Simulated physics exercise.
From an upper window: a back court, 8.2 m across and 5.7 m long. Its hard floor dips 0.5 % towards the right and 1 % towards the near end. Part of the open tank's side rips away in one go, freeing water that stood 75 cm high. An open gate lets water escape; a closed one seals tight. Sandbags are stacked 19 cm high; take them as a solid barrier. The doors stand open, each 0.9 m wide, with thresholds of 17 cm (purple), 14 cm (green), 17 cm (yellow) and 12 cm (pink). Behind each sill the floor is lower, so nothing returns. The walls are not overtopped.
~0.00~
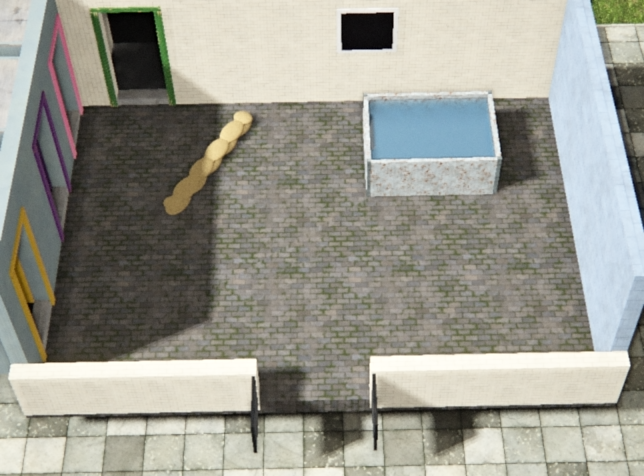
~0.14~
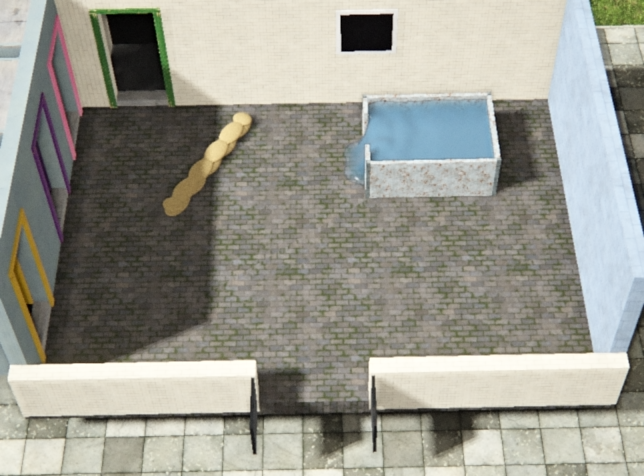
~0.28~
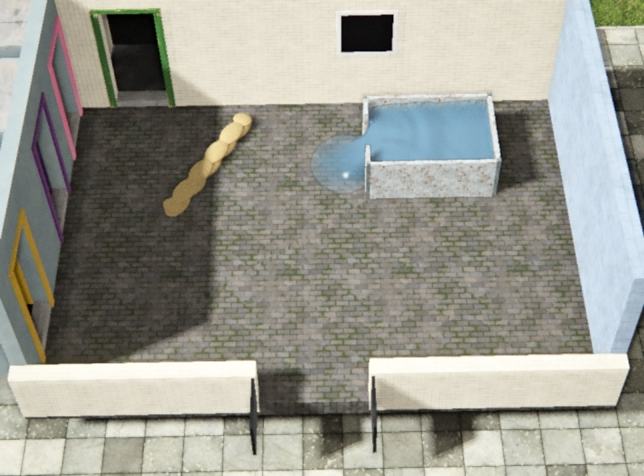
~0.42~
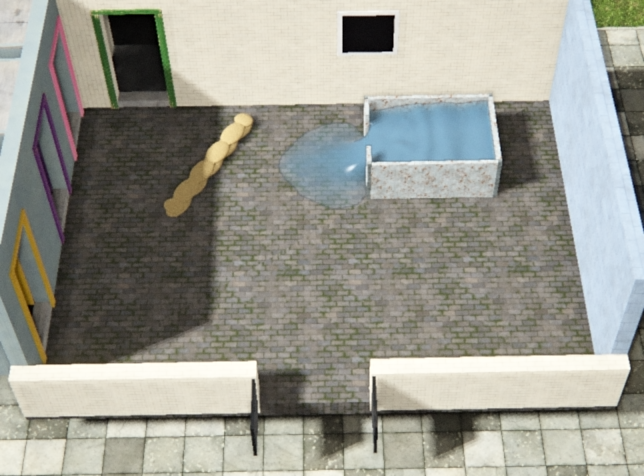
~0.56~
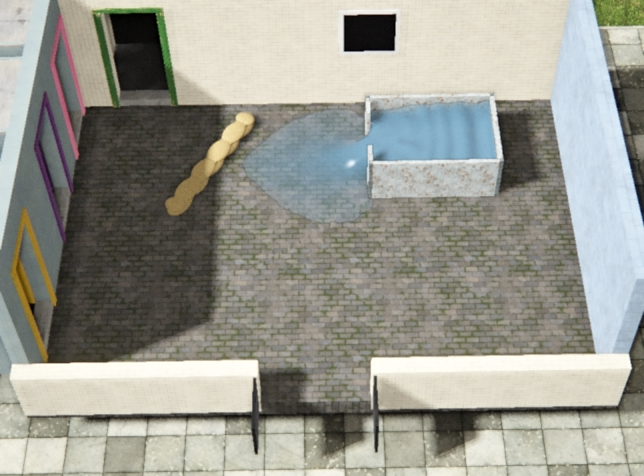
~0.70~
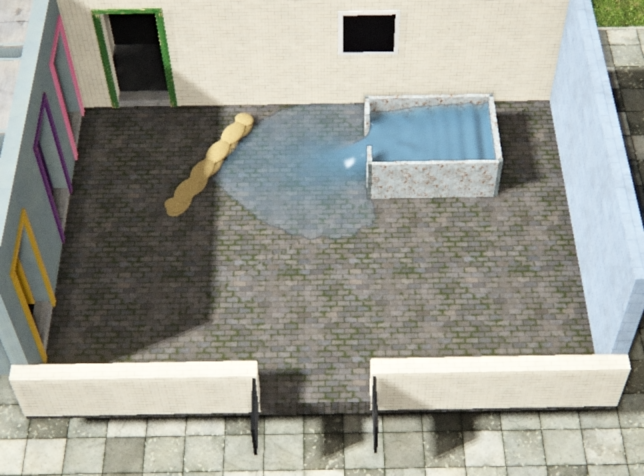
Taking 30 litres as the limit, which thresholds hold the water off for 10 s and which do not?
Within that time: At the purple door it does not reach the limit; at the green door it does not reach the limit; at the yellow door it does not reach the limit; at the pink door it stays under the limit.
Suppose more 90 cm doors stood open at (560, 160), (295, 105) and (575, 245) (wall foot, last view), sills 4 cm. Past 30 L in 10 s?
In that order: Under, past it, under.
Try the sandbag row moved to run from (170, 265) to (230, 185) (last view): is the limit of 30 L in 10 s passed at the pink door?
Against that limit: Pink past it.
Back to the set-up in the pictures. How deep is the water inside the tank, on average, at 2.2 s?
Some 40 cm.
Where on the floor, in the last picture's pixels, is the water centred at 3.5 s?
At about (289, 203).
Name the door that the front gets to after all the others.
It is the purple one.
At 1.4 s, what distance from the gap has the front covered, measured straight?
About 4.0 m.
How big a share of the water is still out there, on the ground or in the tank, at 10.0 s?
About 94 per cent.
After 1.4 s water covers 25 % of the floor and is deepest (32 cm) near (354, 162); purple door not reached, green door not reached, yellow door not reached, pink door not reached.
After 2.2 s water covers 40 % of the floor and is deepest (26 cm) near (237, 148); purple door not reached, green door 3 cm at the sill, 0 L in, yellow door not reached, pink door not reached.
After 3.5 s water covers 45 % of the floor and is deepest (25 cm) near (41, 392); purple door 9 cm at the sill, 0 L in, green door 2 cm at the sill, 0 L in, yellow door 9 cm at the sill, 0 L in, pink door 11 cm at the sill, 2 L in.
After 6.0 s water covers 60 % of the floor and is deepest (17 cm) near (165, 390); purple door 3 cm at the sill, 0 L in, green door 2 cm at the sill, 0 L in, yellow door 12 cm at the sill, 0 L in, pink door 3 cm at the sill, 3 L in.
After 10.0 s water covers 80 % of the floor and is deepest (10 cm) near (214, 389); purple door 6 cm at the sill, 0 L in, green door 1 cm at the sill, 0 L in, yellow door 8 cm at the sill, 0 L in, pink door 2 cm at the sill, 3 L in.
